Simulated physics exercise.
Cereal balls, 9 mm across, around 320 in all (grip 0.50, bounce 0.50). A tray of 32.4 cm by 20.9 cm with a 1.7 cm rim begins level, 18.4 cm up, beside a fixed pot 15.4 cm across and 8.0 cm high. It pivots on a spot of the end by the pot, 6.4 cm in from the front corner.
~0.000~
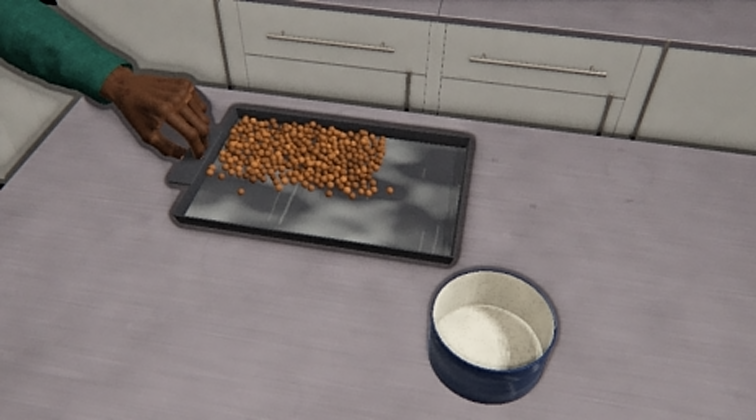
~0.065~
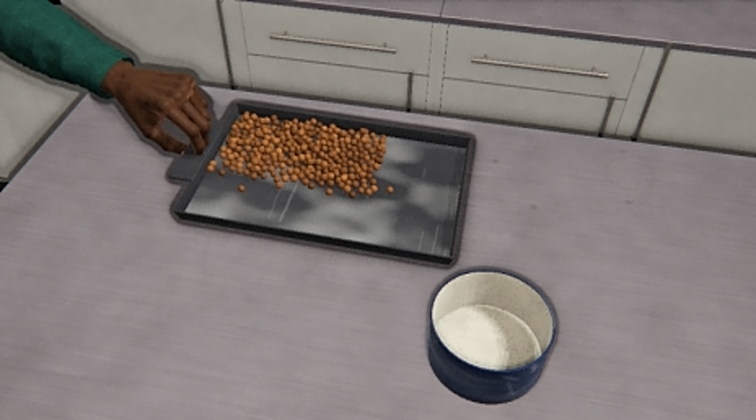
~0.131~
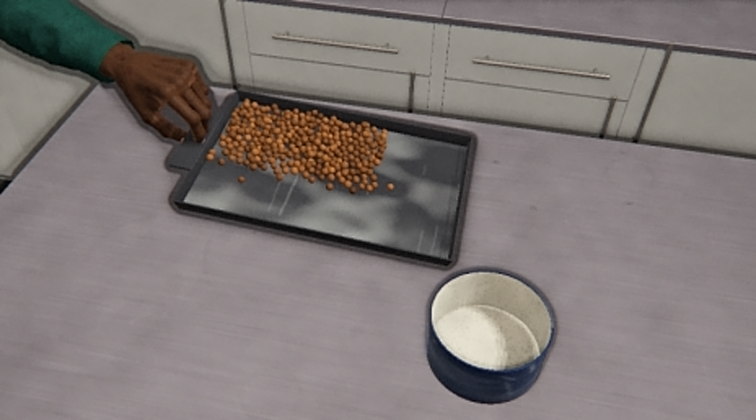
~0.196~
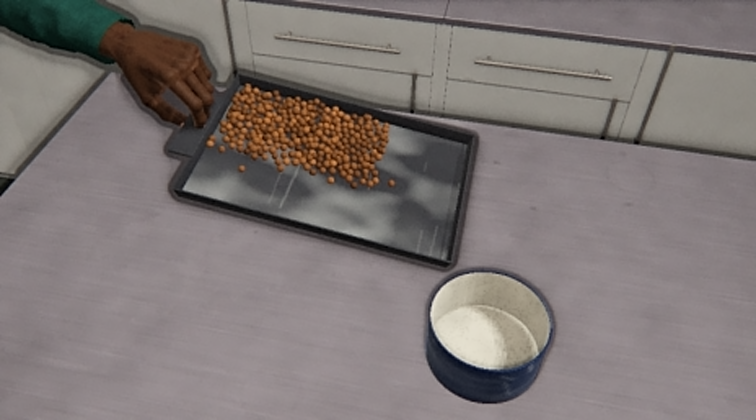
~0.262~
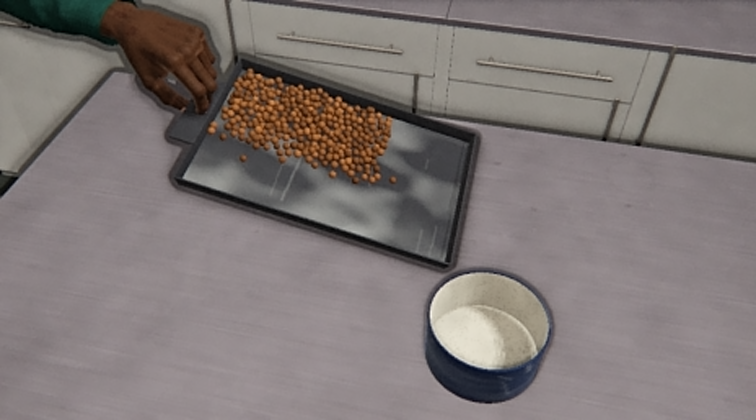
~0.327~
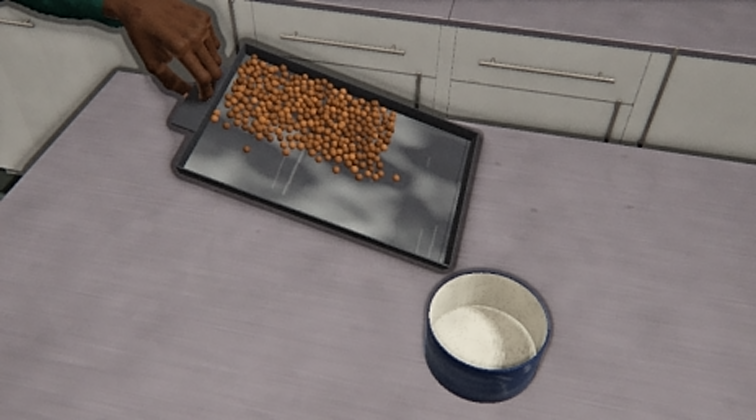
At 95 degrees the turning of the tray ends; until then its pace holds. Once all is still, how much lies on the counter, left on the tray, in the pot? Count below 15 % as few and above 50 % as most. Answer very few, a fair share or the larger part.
On the counter: Very few; left on the tray: Very few; in the pot: The larger part.
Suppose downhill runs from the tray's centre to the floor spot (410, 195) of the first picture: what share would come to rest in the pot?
About 35 per cent.
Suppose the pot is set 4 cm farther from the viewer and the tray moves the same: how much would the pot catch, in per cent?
Then about 65 per cent.
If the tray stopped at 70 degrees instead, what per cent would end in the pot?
Then about 60 per cent.
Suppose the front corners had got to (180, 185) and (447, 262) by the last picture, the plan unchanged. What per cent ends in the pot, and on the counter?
Pot 80, counter 20.
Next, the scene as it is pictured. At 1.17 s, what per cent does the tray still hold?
Roughly 40 per cent.
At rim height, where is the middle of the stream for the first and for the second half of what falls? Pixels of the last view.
At about (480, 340), then at (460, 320).
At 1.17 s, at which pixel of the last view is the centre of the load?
Near (464, 340).
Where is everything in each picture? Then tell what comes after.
The first frame shows tray tilt 0 degrees, front corners at (178, 213) and (451, 254); middle of the pieces at (303, 151); pot at (494, 317).
The second frame shows tray tilt 1 degrees, front corners at (178, 209) and (450, 255); middle of the pieces at (303, 148).
The third frame shows tray tilt 5 degrees, front corners at (177, 199) and (449, 257), lowest corner right front; middle of the pieces at (304, 140).
The fourth frame shows tray tilt 10 degrees, front corners at (177, 187) and (449, 259), lowest corner right front; middle of the pieces at (306, 130).
The fifth frame shows tray tilt 14 degrees, front corners at (178, 175) and (448, 261), lowest corner right front; middle of the pieces at (309, 121).
The sixth frame shows tray tilt 19 degrees, front corners at (181, 165) and (448, 263), lowest corner right front; middle of the pieces at (312, 112); pot at (488, 318). Its pace works out near 70 degrees a second.
After 0.83 s, tilt 55 degrees; the tray holds 95 %, the pot 0 %.
After 1.17 s, tilt 79 degrees; the tray holds 40 %, the pot 55 %.
After 1.60 s, tilt 95 degrees; the tray holds 5 %, the pot 85 %.
In the end, at 2.7 s, counter 5 %, tray 0 %, pot 95 %.
